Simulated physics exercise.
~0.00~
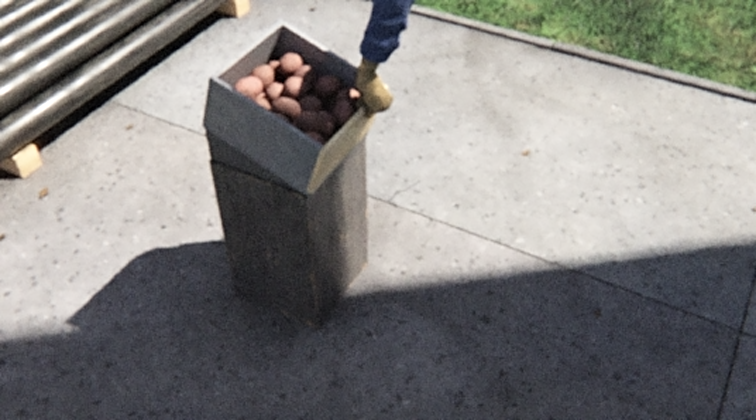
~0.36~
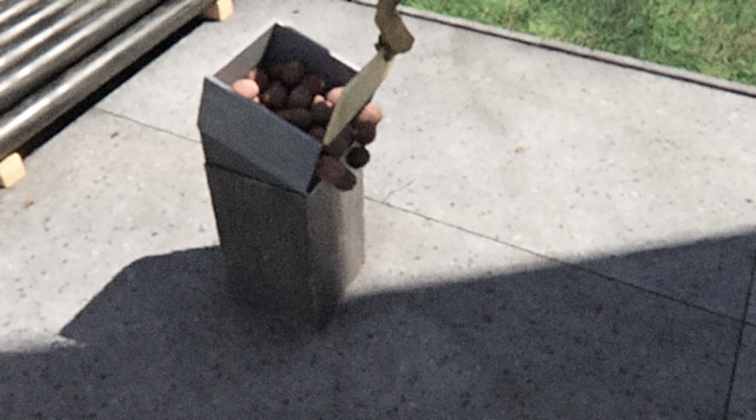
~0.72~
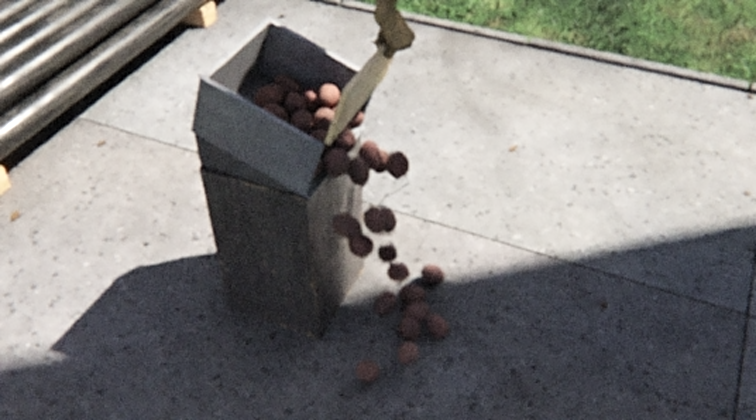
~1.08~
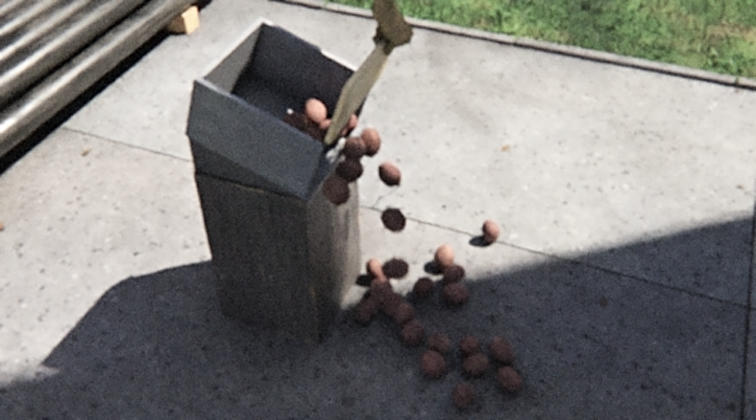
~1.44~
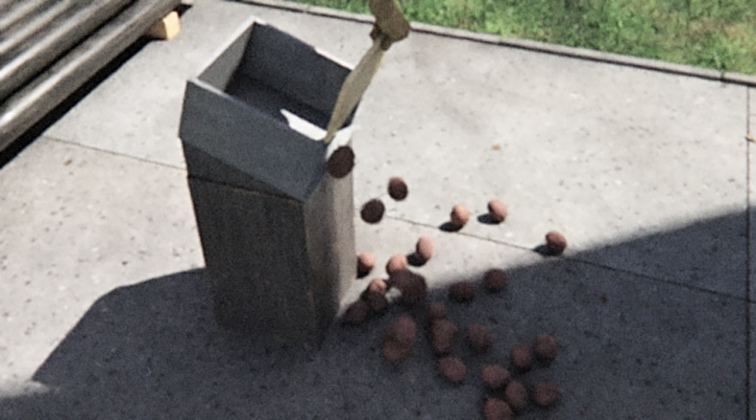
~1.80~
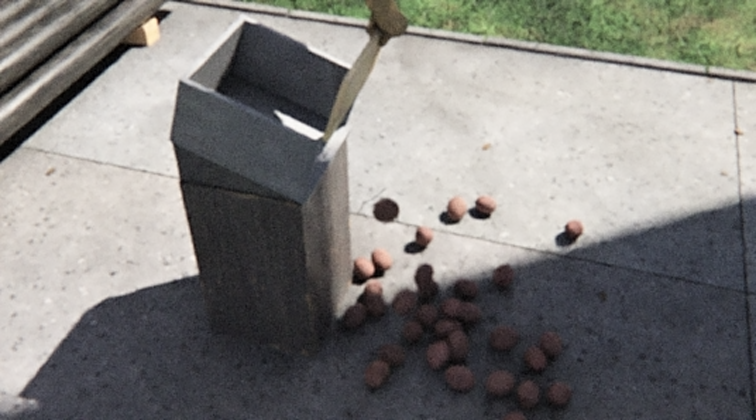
A gloved hand in a blue sleeve grips the gate at the right end of a grey bin, which sits on a stand on sunlit paving and holds a loose heap of red potatoes. The hand pulls the gate upward, and the first potatoes push out beneath it. They spill over the lip in a stream, dropping to the ground beside the stand. As the bin drains, the fallen potatoes bounce and roll outward to the right, some across the shadow's edge. The last few tumble out, leaving the bin empty and the potatoes scattered over the paving.
